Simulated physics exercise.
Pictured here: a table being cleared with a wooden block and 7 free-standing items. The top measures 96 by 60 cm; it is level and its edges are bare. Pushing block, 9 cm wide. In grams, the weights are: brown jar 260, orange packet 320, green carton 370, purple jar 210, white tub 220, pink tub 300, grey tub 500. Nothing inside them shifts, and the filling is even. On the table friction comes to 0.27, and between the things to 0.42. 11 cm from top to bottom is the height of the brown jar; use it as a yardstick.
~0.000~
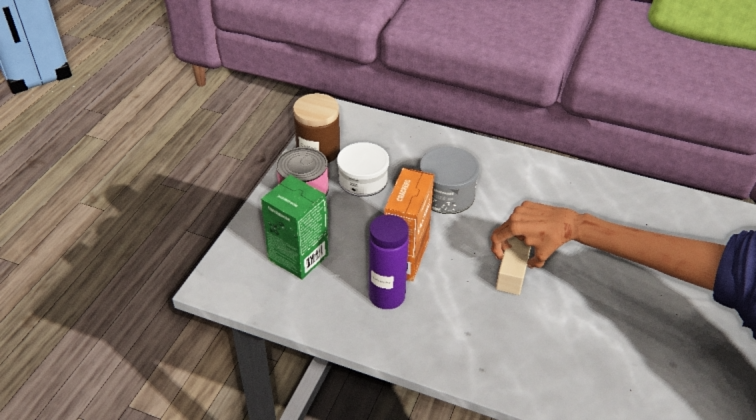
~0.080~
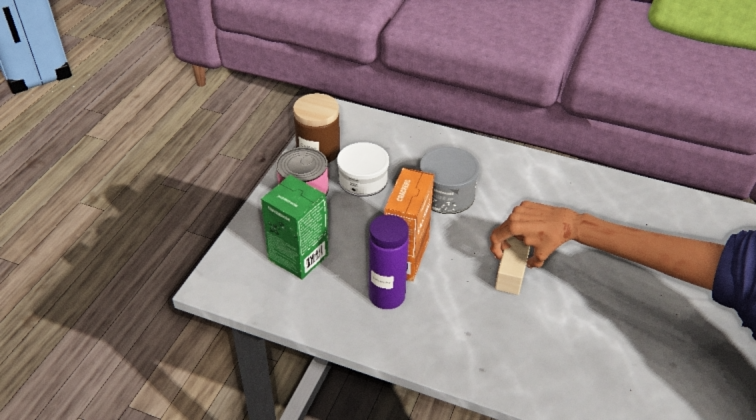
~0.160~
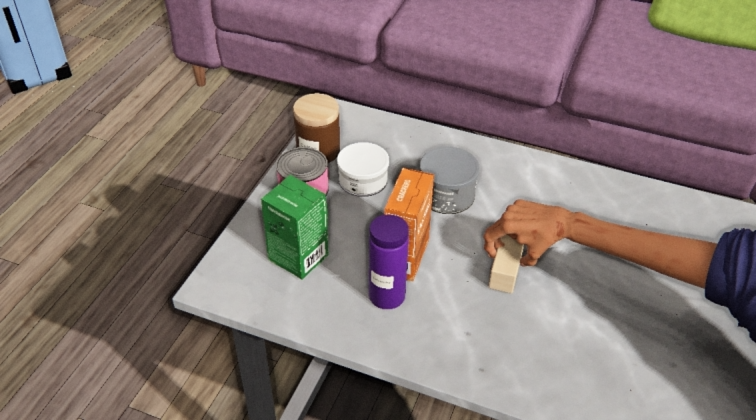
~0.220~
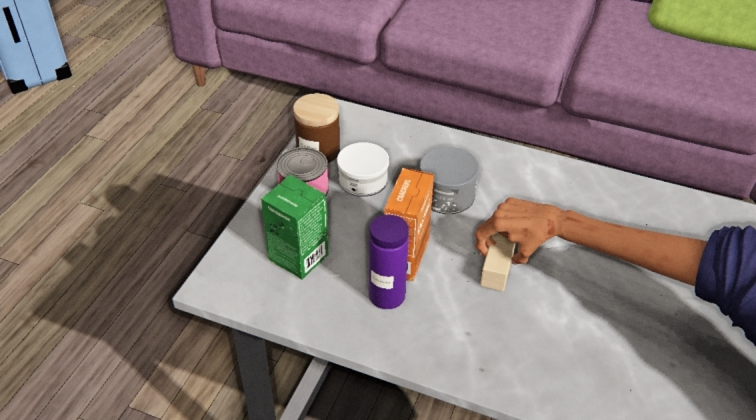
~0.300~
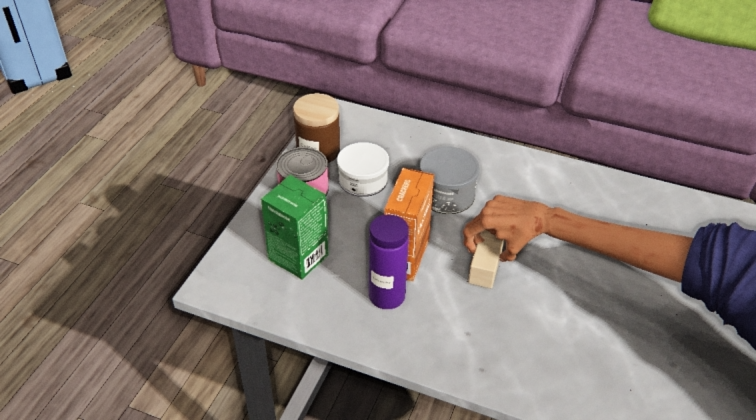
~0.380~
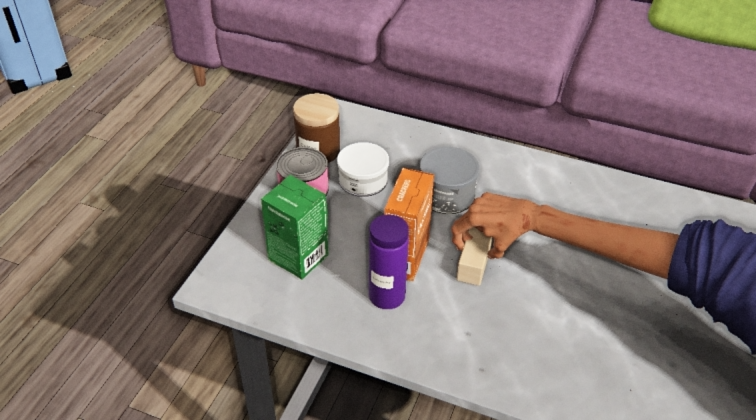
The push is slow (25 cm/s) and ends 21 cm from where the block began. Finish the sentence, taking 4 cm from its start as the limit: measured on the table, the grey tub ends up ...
The grey tub ends up near its start.
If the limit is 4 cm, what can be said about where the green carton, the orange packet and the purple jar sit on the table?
Here is how it goes: The green carton remains near its start; next, the orange packet moves off; last, the purple jar remains near its start.
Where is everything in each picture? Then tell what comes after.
Block slid 0 cm; grey tub (448, 180); brown jar (317, 129), in the first picture.
Block slid 0 cm; green carton (296, 228); purple jar (388, 263), in the second picture.
Block slid 1 cm; white tub (363, 170); pink tub (303, 177), in the third picture.
Block slid 3 cm; brown jar (317, 129); orange packet (408, 226), in the fourth picture.
Block slid 5 cm; green carton (296, 228); purple jar (388, 263), in the fifth picture.
Block slid 7 cm; grey tub (448, 180); white tub (363, 170), in the sixth picture.
By 0.78 s, block slid 17 cm; orange packet 3 cm from its spot.
By 0.88 s, block slid 19 cm; orange packet 6 cm from its spot.
When it is over (1.4 s), not toppled but over 4 cm from the start, orange packet; the other 6 within 4 cm of the start. End places, in pixels of the last picture, grey tub near (448, 180).
